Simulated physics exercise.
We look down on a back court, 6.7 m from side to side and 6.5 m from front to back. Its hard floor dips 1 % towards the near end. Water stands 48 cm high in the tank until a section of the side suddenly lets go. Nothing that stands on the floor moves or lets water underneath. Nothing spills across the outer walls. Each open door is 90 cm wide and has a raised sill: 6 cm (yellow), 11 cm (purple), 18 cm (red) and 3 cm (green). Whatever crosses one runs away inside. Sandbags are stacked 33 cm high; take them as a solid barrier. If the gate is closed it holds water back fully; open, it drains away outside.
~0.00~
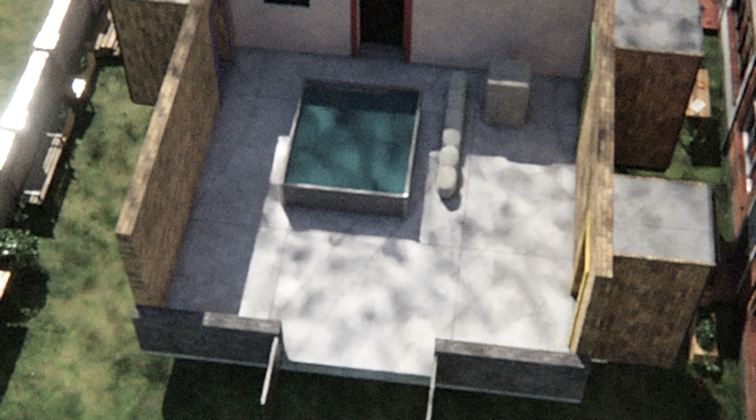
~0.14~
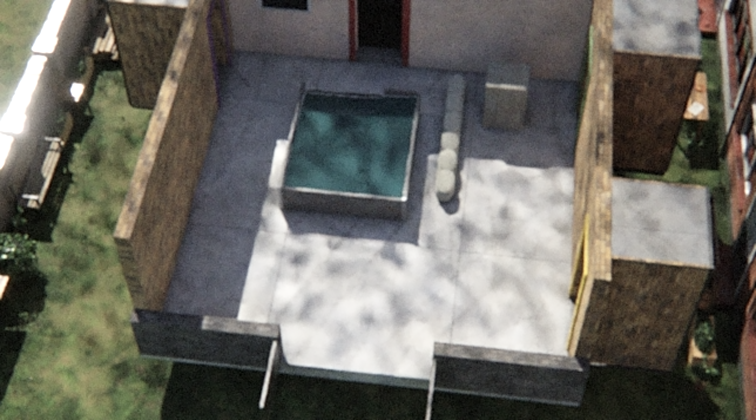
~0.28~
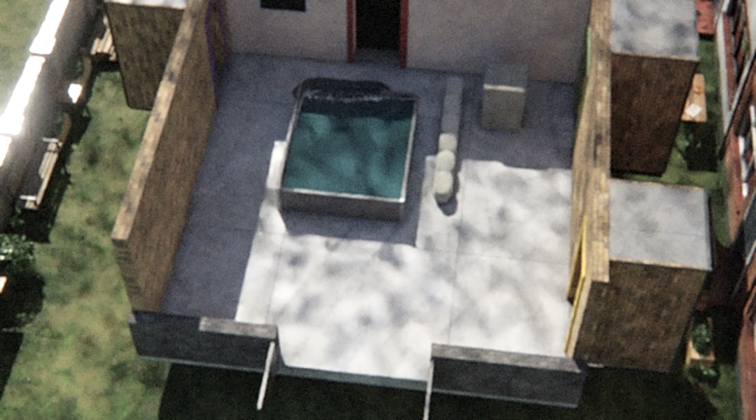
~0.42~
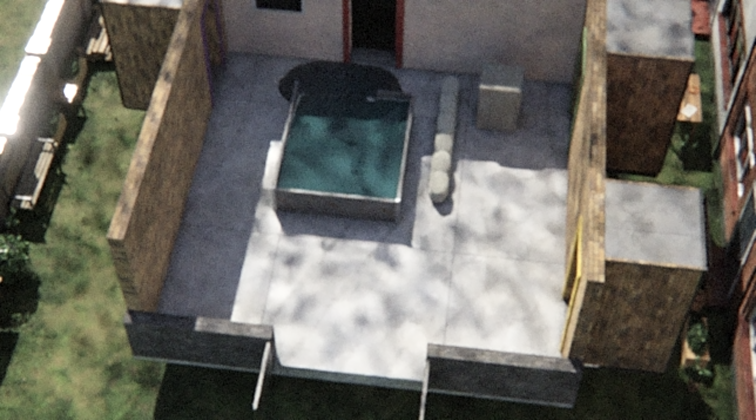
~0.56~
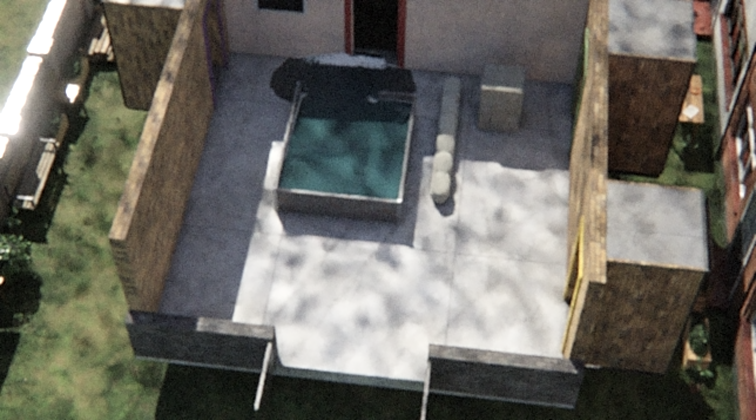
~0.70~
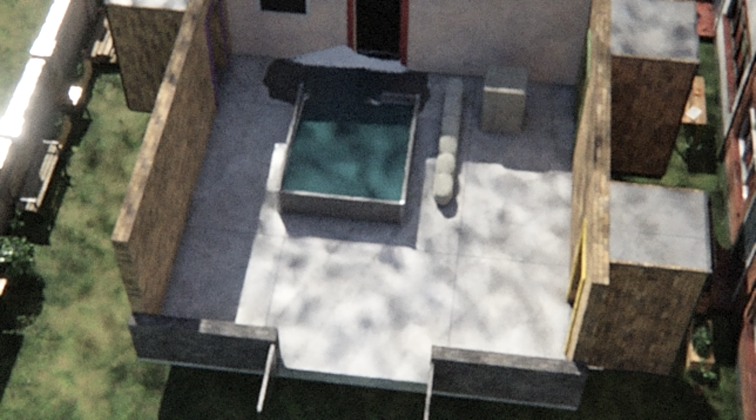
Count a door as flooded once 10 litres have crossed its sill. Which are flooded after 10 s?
Door by door: At the yellow door it stays under the limit; at the purple door it exceeds the limit; at the red door it passes the limit; at the green door it goes over the limit.
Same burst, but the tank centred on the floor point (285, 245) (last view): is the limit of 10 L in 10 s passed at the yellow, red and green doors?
Then: Yellow below, red not over, green above.
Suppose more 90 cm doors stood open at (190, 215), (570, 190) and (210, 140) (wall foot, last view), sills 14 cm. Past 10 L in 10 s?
In that order: Below, below, below.
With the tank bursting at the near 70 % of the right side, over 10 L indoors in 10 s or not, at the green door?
Against that limit: Green over.
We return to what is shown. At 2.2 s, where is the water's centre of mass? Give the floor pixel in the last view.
Around (343, 131).
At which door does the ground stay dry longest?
The yellow one.
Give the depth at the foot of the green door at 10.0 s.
Some 4.5 cm.
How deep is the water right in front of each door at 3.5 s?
In cm: Yellow 0, purple 22, red 21, green 7.
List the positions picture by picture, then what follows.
The first frame shows still water, 48 cm deep, in the tank at (353, 138).
In the second frame, water pours out on the tank's far side and has run 0.8 m, to a hidden place; typically 7 cm deep outside, 48 cm at the tank's back.
In the third frame, water pours out on the tank's far side and has run 0.9 m, to (307, 83); typically 9 cm deep outside, 48 cm at the tank's back.
In the fourth frame, water pours out on the tank's far side and has run 1.3 m, to (381, 72); typically 7 cm deep outside, 48 cm at the tank's back.
In the fifth frame, water pours out on the tank's far side and has run 1.6 m, to (294, 59); typically 8 cm deep outside, 48 cm at the tank's back.
In the sixth frame, water pours out on the tank's far side and has run 1.8 m, to (282, 60); typically 9 cm deep outside, 48 cm at the tank's back.
After 1.4 s water covers 10 % of the floor and is deepest (36 cm) near (332, 71); yellow door not reached, purple door not reached, red door 30 cm at the sill, 29 L in, green door not reached.
After 2.2 s water covers 20 % of the floor and is deepest (36 cm) near (242, 56); yellow door not reached, purple door 21 cm at the sill, 11 L in, red door 30 cm at the sill, 67 L in, green door not reached.
After 3.5 s water covers 35 % of the floor and is deepest (27 cm) near (233, 55); yellow door not reached, purple door 22 cm at the sill, 77 L in, red door 21 cm at the sill, 112 L in, green door 7 cm at the sill, 3 L in.
After 6.0 s water covers 75 % of the floor and is deepest (14 cm) near (226, 82); yellow door not reached, purple door 14 cm at the sill, 134 L in, red door 13 cm at the sill, 117 L in, green door 7 cm at the sill, 32 L in.
After 10.0 s water covers 85 % of the floor and is deepest (11 cm) near (231, 347); yellow door 4 cm at the sill, 0 L in, purple door 7 cm at the sill, 140 L in, red door 7 cm at the sill, 117 L in, green door 5 cm at the sill, 56 L in.
